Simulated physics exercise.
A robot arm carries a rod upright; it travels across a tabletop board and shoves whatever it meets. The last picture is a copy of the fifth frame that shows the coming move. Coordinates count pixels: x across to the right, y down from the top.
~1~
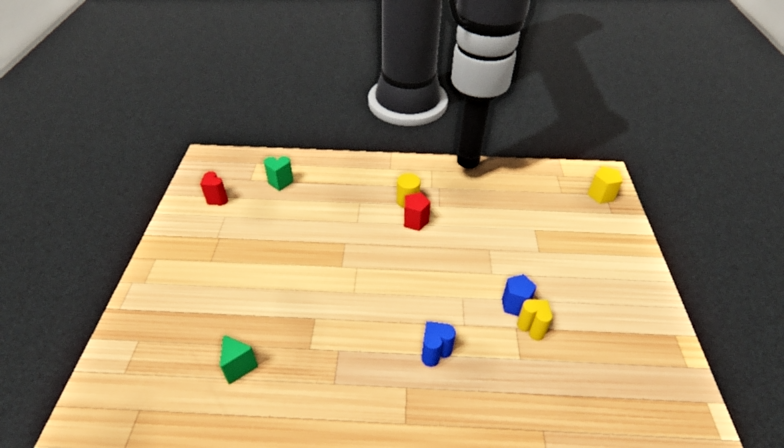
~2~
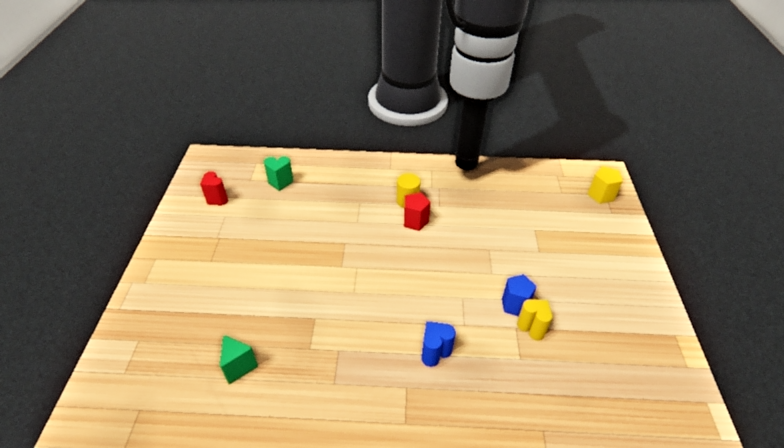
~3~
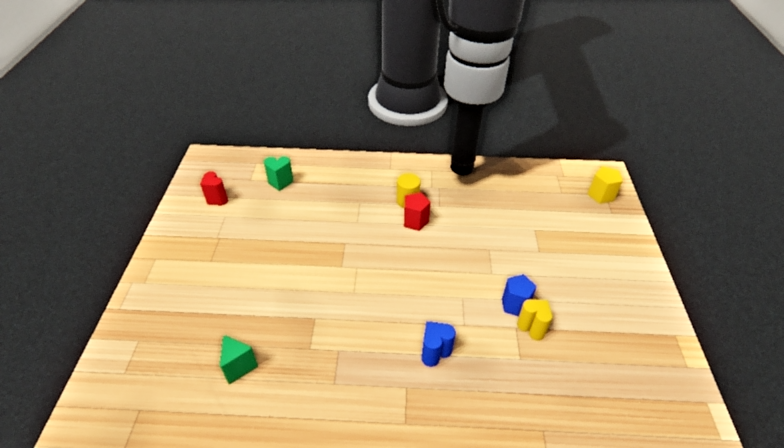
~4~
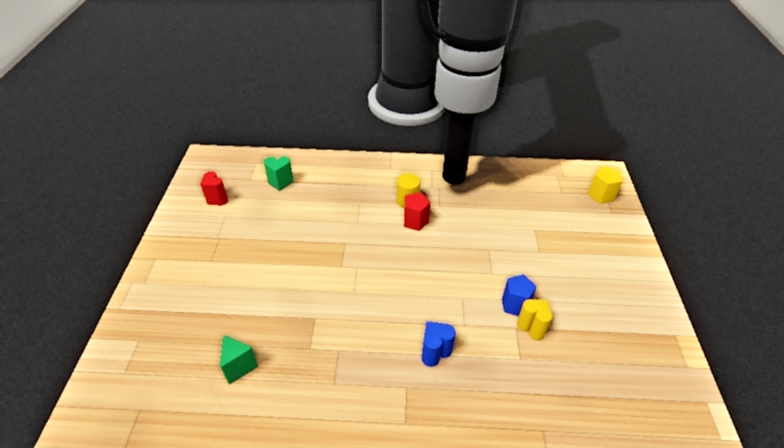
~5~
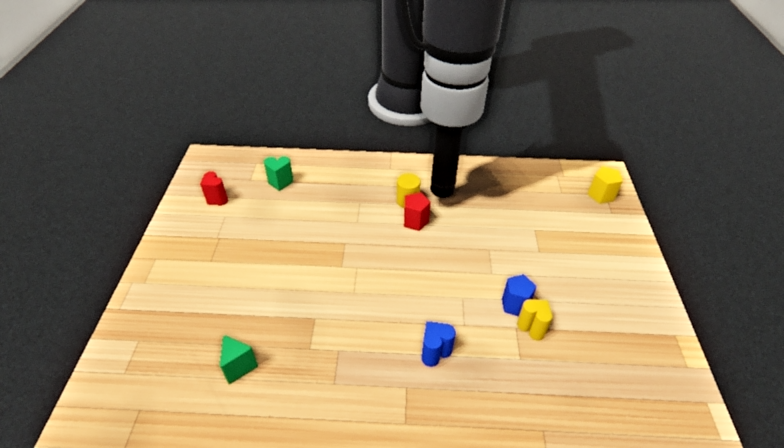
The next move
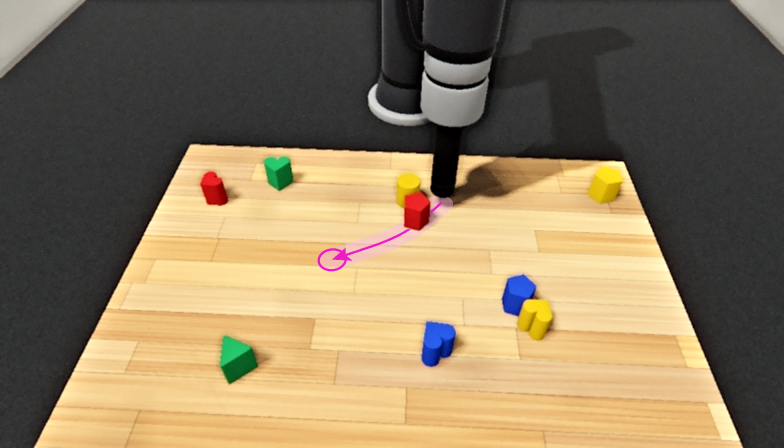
On a light wooden board scattered with red, green, blue and yellow blocks, a robot arm's dark rod moves slowly from the far edge toward the viewer and slightly left, nearing the yellow cylinder and red block, which stay still.
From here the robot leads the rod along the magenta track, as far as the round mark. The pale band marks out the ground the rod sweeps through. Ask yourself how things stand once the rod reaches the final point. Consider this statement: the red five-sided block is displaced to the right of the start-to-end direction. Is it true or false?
My answer: False.
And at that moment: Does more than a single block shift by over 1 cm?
The answer is no.
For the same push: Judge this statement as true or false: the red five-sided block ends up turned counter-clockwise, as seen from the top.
The statement is correct.
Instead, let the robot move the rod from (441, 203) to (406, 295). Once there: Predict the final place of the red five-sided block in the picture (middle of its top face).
Top centre: (406, 209).
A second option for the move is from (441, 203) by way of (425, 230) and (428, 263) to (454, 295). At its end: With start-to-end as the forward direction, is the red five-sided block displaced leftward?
No
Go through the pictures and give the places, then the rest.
In the first frame, rod tip (468, 162); block tops, yellow cylinder (409, 180); red five-sided block (417, 201).
In the second frame, rod (466, 164); blocks unchanged.
In the third frame, rod (462, 169); blocks unchanged.
In the fourth frame, rod (454, 178); blocks unchanged.
In the fifth frame, rod (442, 190); yellow cylinder (409, 180); red five-sided block (417, 201).
Path on the board, from (441, 203) over (413, 226) and (376, 245) to (332, 260).
On the path given first. One third of the way, rod (414, 214); red five-sided block (395, 217).
Two thirds of the way, rod (376, 232); red five-sided block (358, 239), turned 25° anticlockwise.
At the end, rod (331, 247); yellow cylinder in place; red five-sided block (324, 260), turned 60° anticlockwise.
